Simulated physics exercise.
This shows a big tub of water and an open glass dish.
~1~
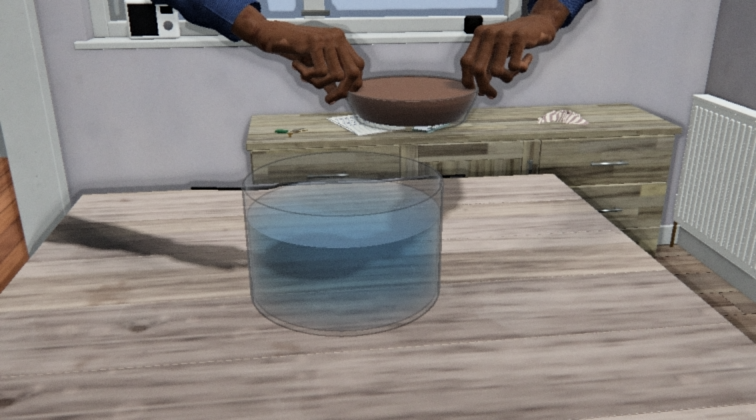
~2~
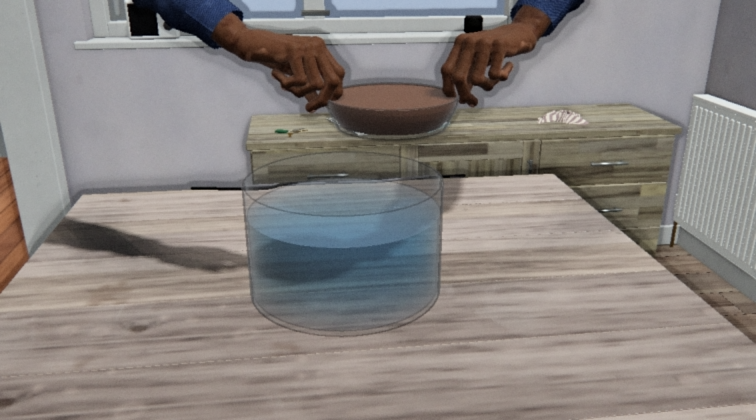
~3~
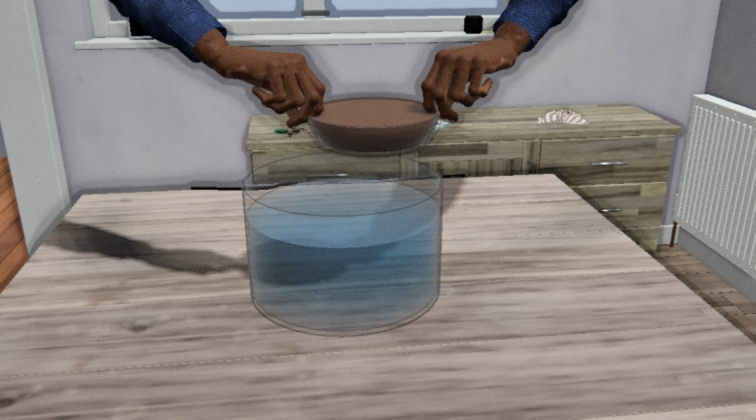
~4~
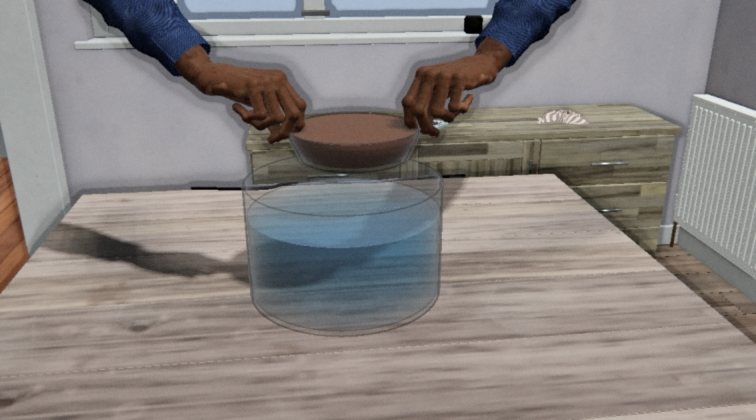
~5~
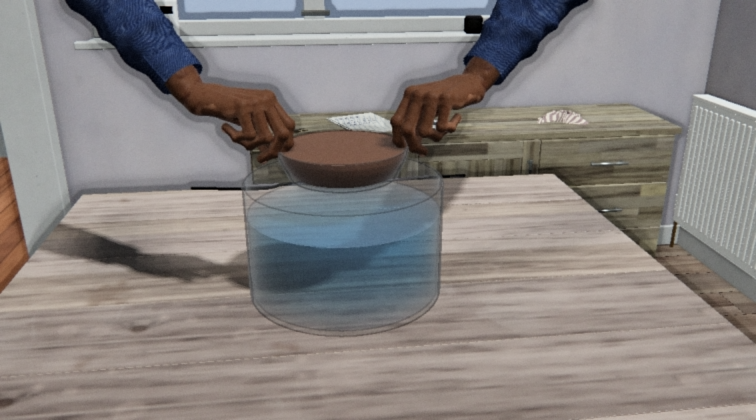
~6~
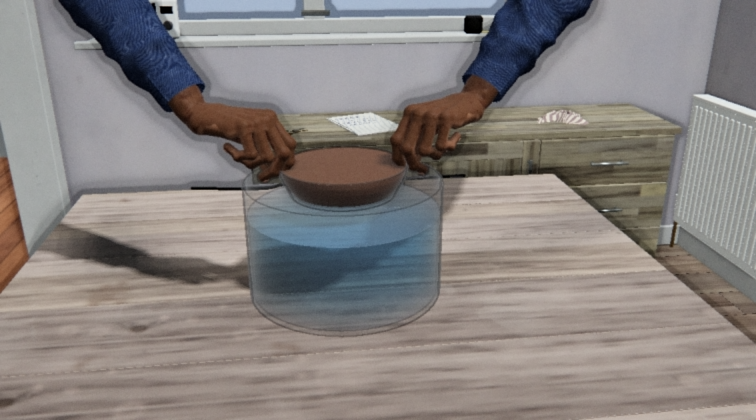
At the start, two hands hold an open glass dish nearly full of something brown above and behind a big clear tub of blue water on a wooden table. The hands move the dish left and steadily lower it, bringing it inside the tub's rim, just over the water's surface.
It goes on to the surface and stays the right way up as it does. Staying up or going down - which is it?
It heads for the bottom.
Soon after, the dish dips into the water.
Later, water pours in over its rim.
In the end, the dish lies on the bottom.
